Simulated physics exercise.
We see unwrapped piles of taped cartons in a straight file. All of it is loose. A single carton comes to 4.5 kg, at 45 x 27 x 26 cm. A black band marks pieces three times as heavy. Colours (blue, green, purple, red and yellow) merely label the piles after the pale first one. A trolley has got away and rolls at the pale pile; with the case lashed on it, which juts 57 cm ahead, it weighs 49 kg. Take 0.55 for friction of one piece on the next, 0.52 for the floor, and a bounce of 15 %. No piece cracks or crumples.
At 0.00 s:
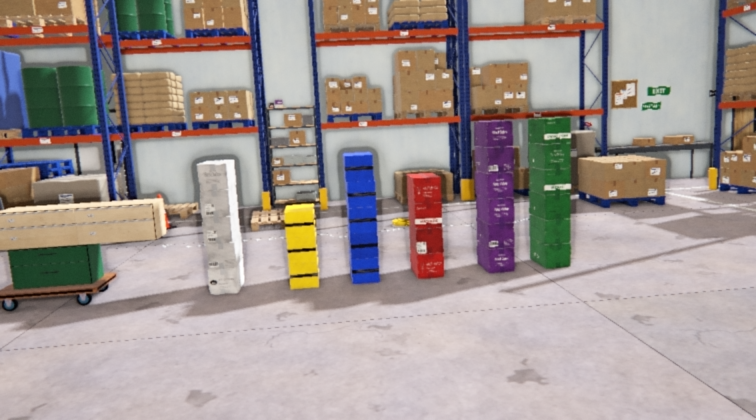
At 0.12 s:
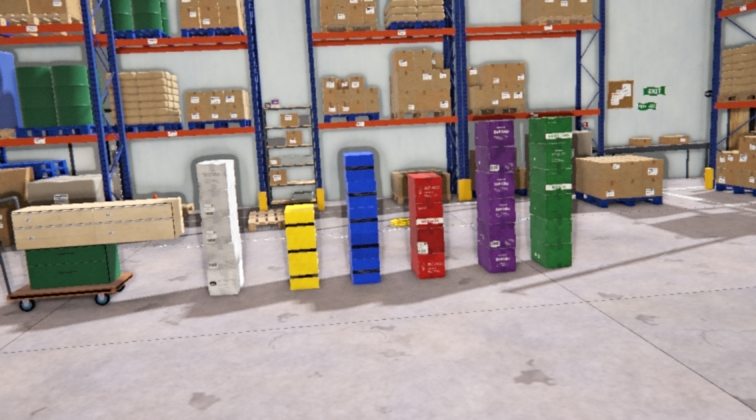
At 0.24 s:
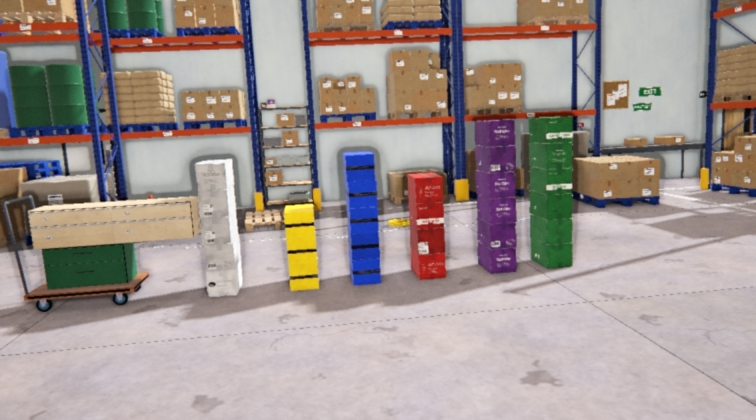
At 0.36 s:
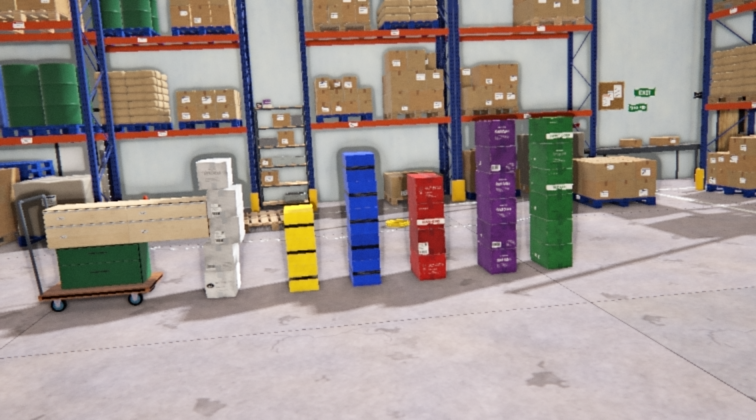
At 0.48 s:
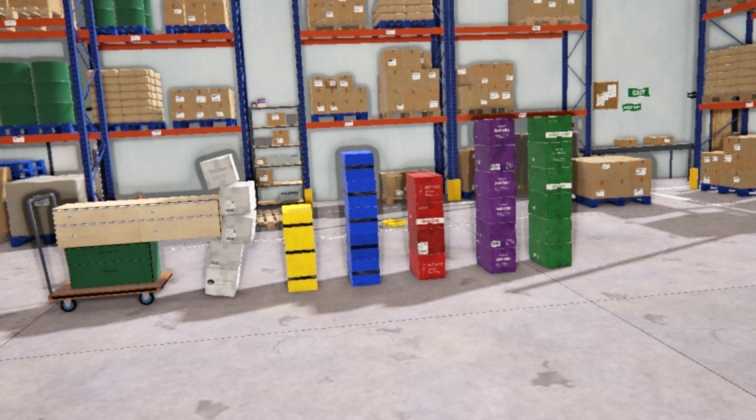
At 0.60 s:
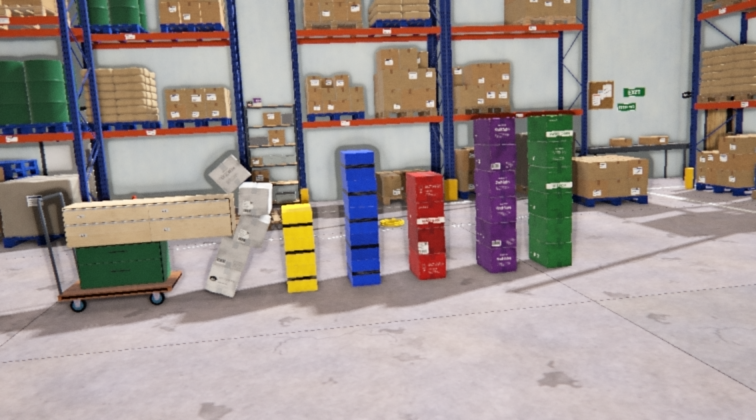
A trolley carrying a long case on top of a green load rolls right across a warehouse floor toward a row of loose, colourful carton piles. The case's front end meets the pale pile at the left and pushes into it, and the upper cartons lean steeply right, toward the yellow pile, while the other piles stay still.
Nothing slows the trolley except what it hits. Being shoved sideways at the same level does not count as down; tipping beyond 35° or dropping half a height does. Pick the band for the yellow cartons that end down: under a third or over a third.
It comes to under a third.
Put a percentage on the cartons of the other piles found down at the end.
Roughly 0 per cent of them.
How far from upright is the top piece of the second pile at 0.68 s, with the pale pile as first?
It leans some 0°.
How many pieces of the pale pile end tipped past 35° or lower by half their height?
The count is 5.
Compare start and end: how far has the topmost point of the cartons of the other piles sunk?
Roughly 0 cm.
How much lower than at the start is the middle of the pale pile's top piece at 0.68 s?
Roughly 0 cm.
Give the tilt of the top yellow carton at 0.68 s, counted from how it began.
Roughly 0°.
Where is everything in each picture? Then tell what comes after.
In the first picture (each place is the centre of the face we see best; the camera moves round a little), load (147, 214) 46 cm short; top yellow carton (300, 225); top red carton (428, 190); the others all in place.
The second picture shows load (166, 213) 27 cm short; top yellow carton (300, 225).
The third picture shows load (185, 212) 8 cm short; top yellow carton (300, 225).
The fourth picture shows load (201, 212) 8 cm in; top yellow carton (299, 226).
The fifth picture shows load (213, 210) 20 cm in, top of the pale pile leaning 12°; top yellow carton (298, 225); the others all in place.
The sixth picture shows load (224, 209) 31 cm in, top of the pale pile leaning 39°; top yellow carton (298, 225); top purple carton (503, 131); the others all in place.
By 0.68 s, 1 of the pale pile down; none of the 3 yellow cartons down (0 of 24 in all colours); top yellow carton unmoved.
By 0.90 s, 3 of the pale pile down; none of the 3 yellow cartons down (0 of 24 in all colours); top yellow carton tilted 5°.
By 1.18 s, 5 of the pale pile down; none of the 3 yellow cartons down (0 of 24 in all colours); top yellow carton tilted 16°.
By 1.44 s, 5 of the pale pile down; none of the 3 yellow cartons down (0 of 24 in all colours); top yellow carton tilted 21°.
When it is over (2.0 s), 5 of the pale pile down; none of the 3 yellow cartons down (0 of 24 in all colours); top yellow carton tilted 20°; top blue carton unmoved. That is 0 per cent. In pixels of the last frame, middles, top yellow carton near (330, 221), top blue carton near (357, 165).
